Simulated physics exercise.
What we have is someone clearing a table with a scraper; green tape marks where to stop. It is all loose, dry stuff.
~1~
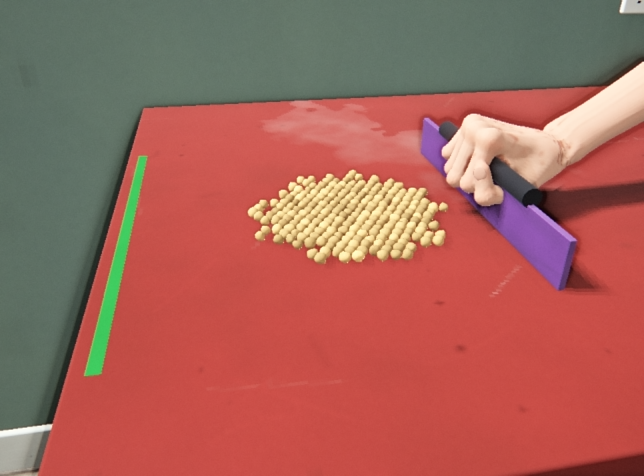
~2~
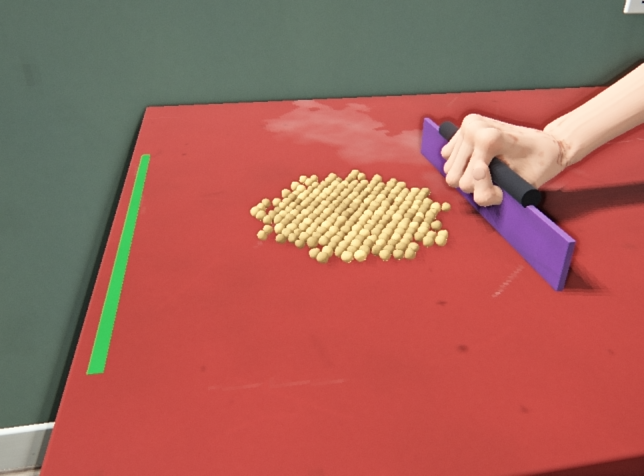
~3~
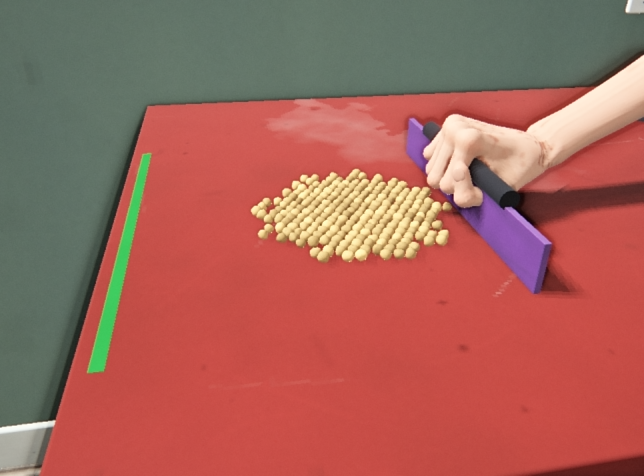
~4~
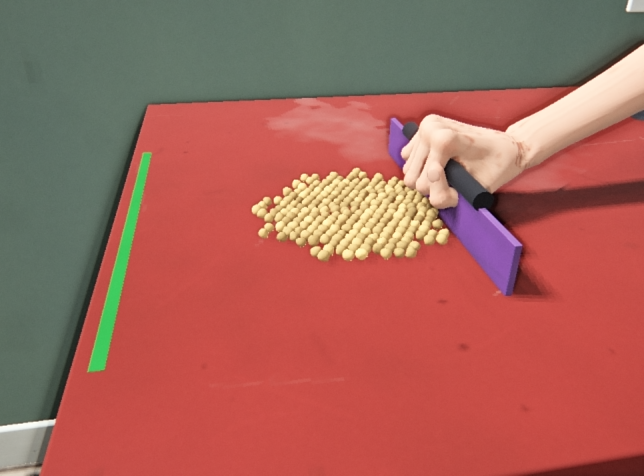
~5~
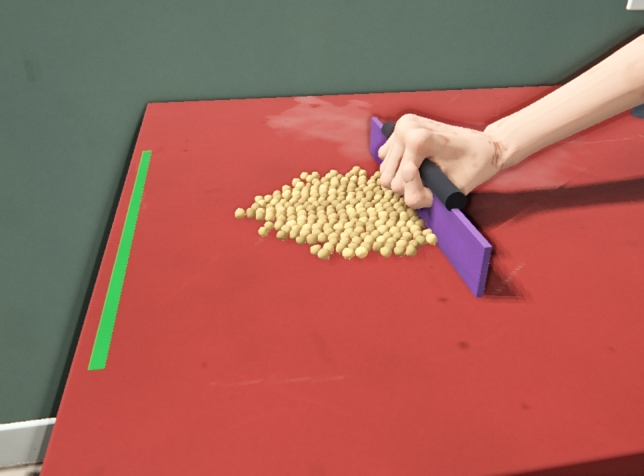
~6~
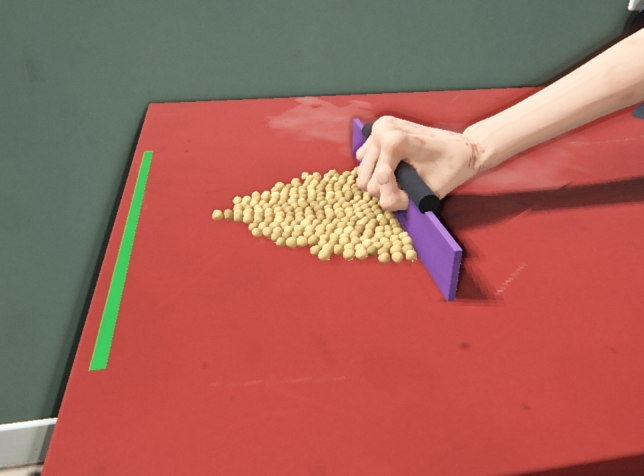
A hand gripping a purple scraper rested on a red table, then slid it left into a heap of dried chickpeas, pushing them together and nudging some toward the green tape.
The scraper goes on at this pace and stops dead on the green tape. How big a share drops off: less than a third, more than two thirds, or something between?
It pushes more than two thirds off the end.
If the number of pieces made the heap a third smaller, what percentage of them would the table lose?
Some 90 per cent.
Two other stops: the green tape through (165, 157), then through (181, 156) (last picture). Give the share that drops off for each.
The first gives 70 %, the second 50 %.
Shortly afterwards, scraper still moving, near (258, 177); heap only a few over the edge.
Next, scraper stopped at the green tape; heap the bulk over the edge.
In the end, scraper stopped at the green tape; heap the bulk over the edge.
